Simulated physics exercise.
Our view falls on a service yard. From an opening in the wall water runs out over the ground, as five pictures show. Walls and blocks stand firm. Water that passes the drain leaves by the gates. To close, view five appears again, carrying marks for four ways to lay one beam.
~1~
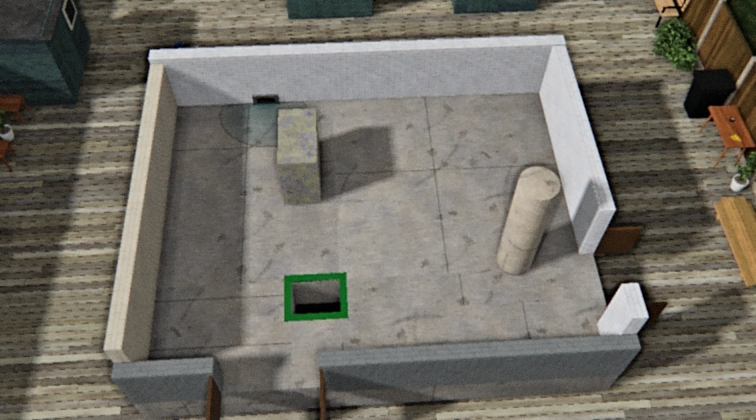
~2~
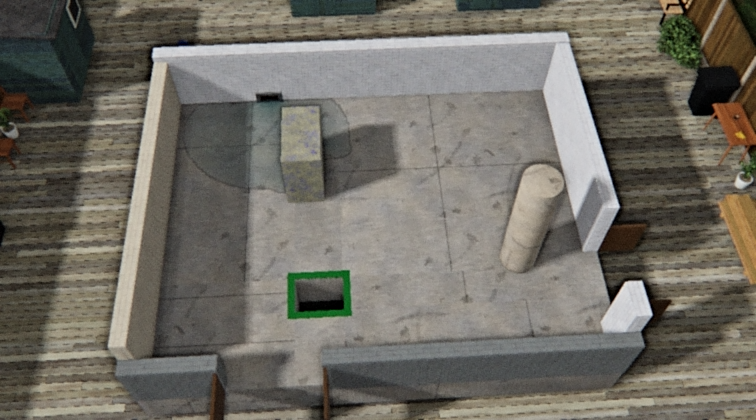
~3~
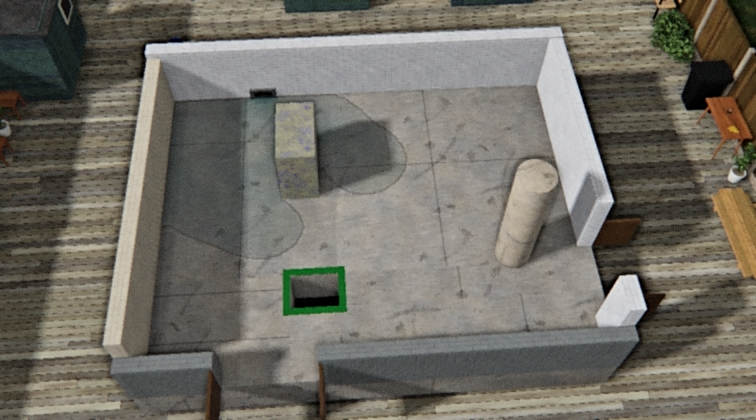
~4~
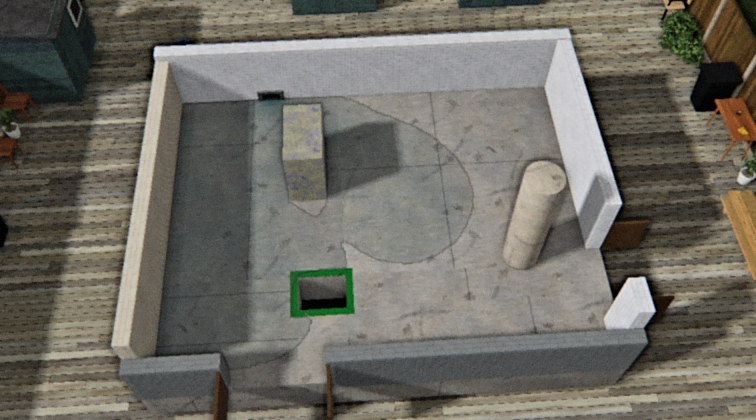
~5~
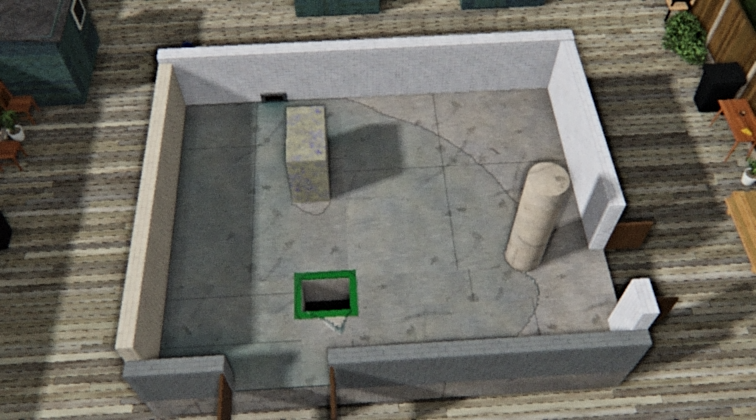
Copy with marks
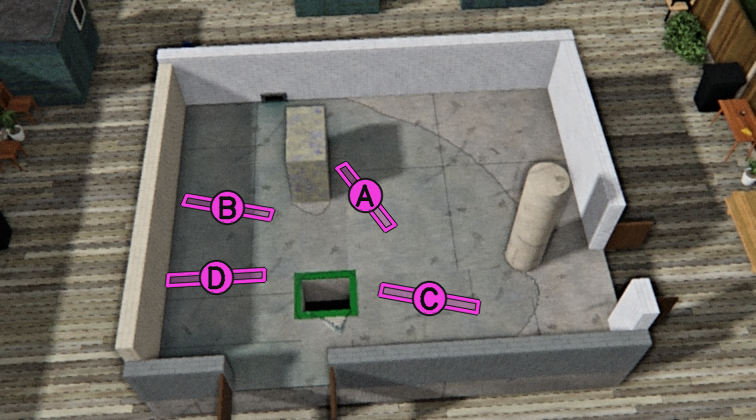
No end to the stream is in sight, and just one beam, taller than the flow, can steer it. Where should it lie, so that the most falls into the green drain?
The best position is D.
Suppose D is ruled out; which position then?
It is B.
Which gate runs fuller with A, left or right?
The left one.
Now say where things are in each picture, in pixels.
Outfall at (266, 99); green drain at (316, 297); open gate at (588, 288); open gate at (272, 375); 4 % of the ground under water, visible out to (251, 140); green drain still dry, in the first picture.
In the second picture, 13 % of the ground under water, visible out to (223, 180); green drain still dry.
In the third picture, 26 % of the ground under water, visible out to (245, 251); green drain still dry.
In the fourth picture, 49 % of the ground under water, visible out to (170, 336); green drain taking water.
In the fifth picture, 68 % of the ground under water, visible out to (508, 301); green drain taking water.
In magenta, A from (341, 165) to (390, 227); B from (184, 200) to (271, 214); C from (381, 289) to (477, 307); D from (167, 280) to (264, 274).
With A, about 17 % of the stream goes into the green drain, about 83 % out by the gates.
With B, about 27 % of the stream goes into the green drain, about 71 % out by the gates.
With C, about 18 % of the stream goes into the green drain, about 82 % out by the gates.
With D, about 45 % of the stream goes into the green drain, about 54 % out by the gates.
